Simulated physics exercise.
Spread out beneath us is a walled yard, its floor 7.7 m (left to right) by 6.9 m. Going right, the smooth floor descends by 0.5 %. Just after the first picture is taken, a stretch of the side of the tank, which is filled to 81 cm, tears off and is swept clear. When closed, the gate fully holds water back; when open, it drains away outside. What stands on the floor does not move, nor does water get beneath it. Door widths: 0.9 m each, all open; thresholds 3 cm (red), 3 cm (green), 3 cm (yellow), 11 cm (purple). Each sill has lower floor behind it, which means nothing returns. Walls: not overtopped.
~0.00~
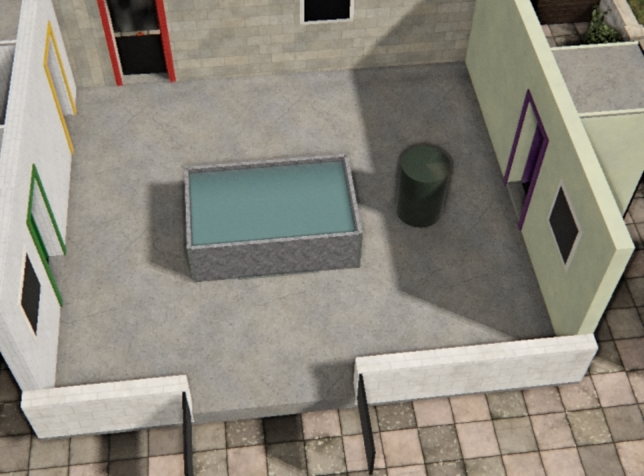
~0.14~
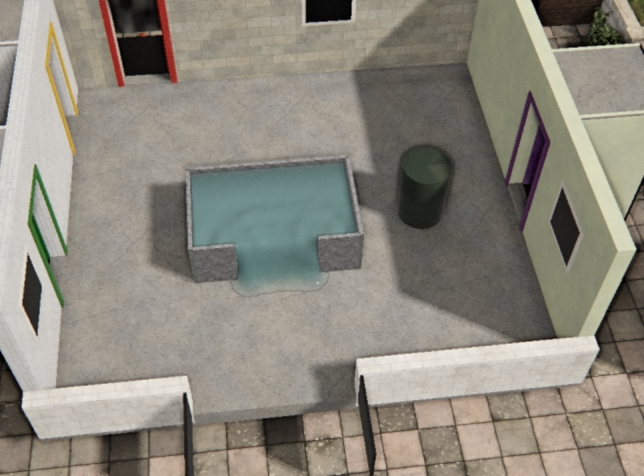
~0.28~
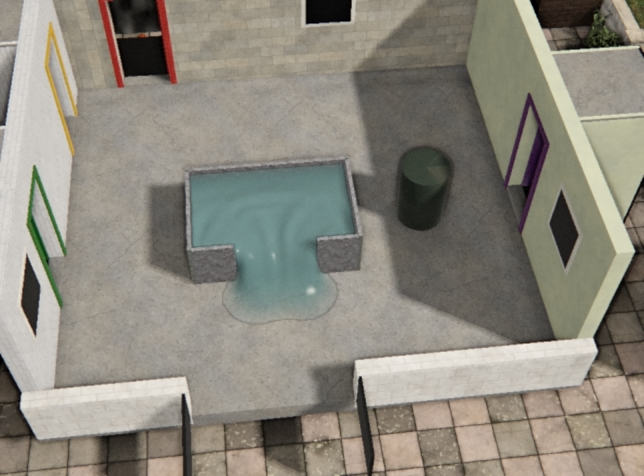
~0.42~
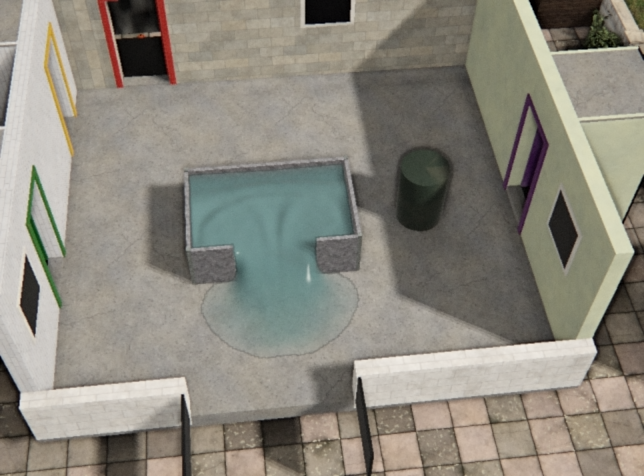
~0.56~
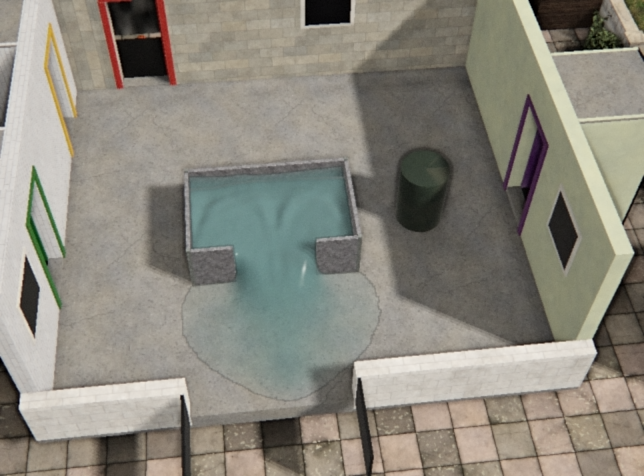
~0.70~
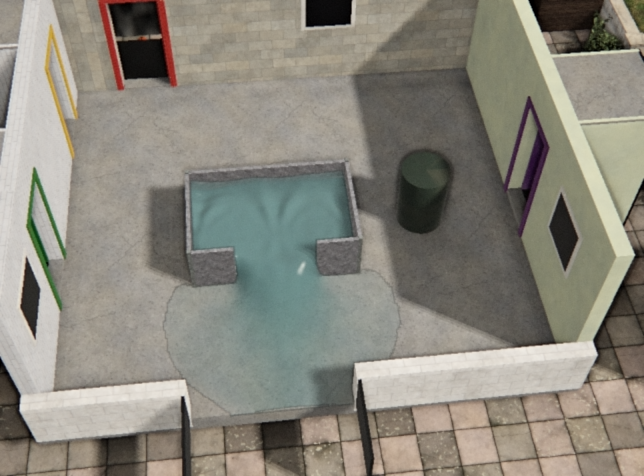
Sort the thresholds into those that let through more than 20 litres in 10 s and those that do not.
Sorted: Red door does not; green door does not; yellow door does not; purple door does not.
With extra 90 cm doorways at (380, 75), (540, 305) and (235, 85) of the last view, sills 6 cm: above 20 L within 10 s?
In turn: Under, above, not over.
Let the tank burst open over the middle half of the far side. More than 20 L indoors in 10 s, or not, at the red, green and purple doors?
Result: Red limit passed, green limit not passed, purple limit not passed.
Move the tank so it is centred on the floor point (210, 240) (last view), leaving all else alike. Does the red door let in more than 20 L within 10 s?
Well, red ends up beyond the mark.
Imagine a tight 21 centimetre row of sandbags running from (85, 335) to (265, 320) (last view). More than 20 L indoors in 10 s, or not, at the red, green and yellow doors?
Checking the limit, red is fine, green is too much, yellow is fine.
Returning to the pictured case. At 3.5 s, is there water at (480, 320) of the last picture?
Looks like it's submerged.
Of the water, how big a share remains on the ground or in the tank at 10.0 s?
About 40 per cent.
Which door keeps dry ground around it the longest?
It's the red door.
After 1.4 s water covers 15 % of the floor and is deepest (42 cm) near (277, 285); red door not reached, green door not reached, yellow door not reached, purple door not reached.
After 2.2 s water covers 20 % of the floor and is deepest (30 cm) near (277, 285); red door not reached, green door not reached, yellow door not reached, purple door not reached.
After 3.5 s water covers 30 % of the floor and is deepest (22 cm) near (277, 285); red door not reached, green door 3 cm at the sill, 0 L in, yellow door not reached, purple door 3 cm at the sill, 0 L in.
After 6.0 s water covers 55 % of the floor and is deepest (12 cm) near (277, 285); red door not reached, green door 2 cm at the sill, 0 L in, yellow door not reached, purple door 4 cm at the sill, 0 L in.
After 10.0 s water covers 70 % of the floor and is deepest (6 cm) near (266, 286); red door 2 cm at the sill, 0 L in, green door 1 cm at the sill, 0 L in, yellow door 1 cm at the sill, 0 L in, purple door 3 cm at the sill, 0 L in.
